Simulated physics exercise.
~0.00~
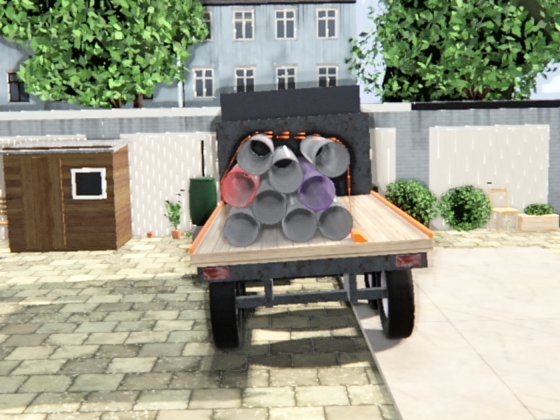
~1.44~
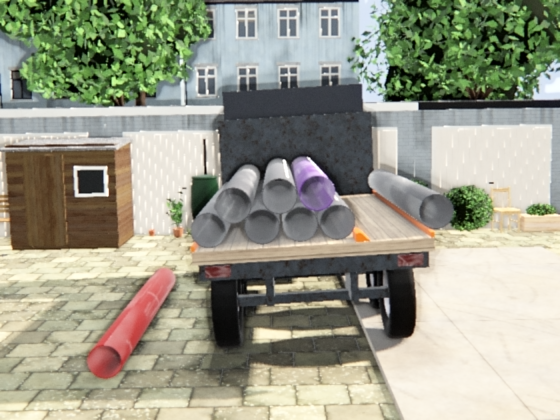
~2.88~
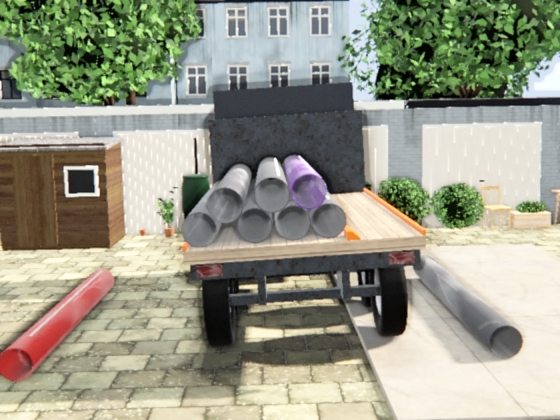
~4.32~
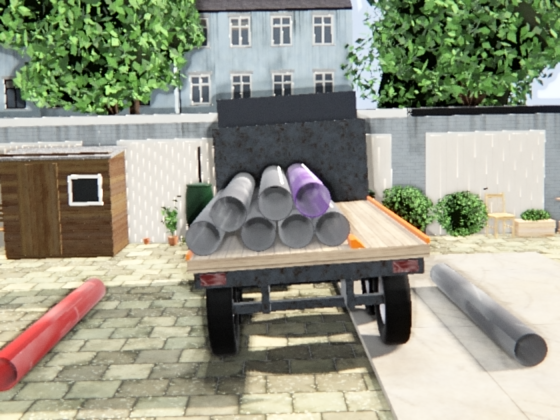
At the start, a stack of hollow plastic pipes, mostly grey with one red and one purple, sits end-on at the back of a flatbed lorry, held by orange straps. The straps come free and the stack spreads. The red pipe drops off the left side onto the paving, while a grey one rolls out to the right edge and goes over as well. The red pipe rolls farther left, and the grey one comes down on the pale slabs to the right. It ends with the purple pipe still on top of the settled heap on the deck.
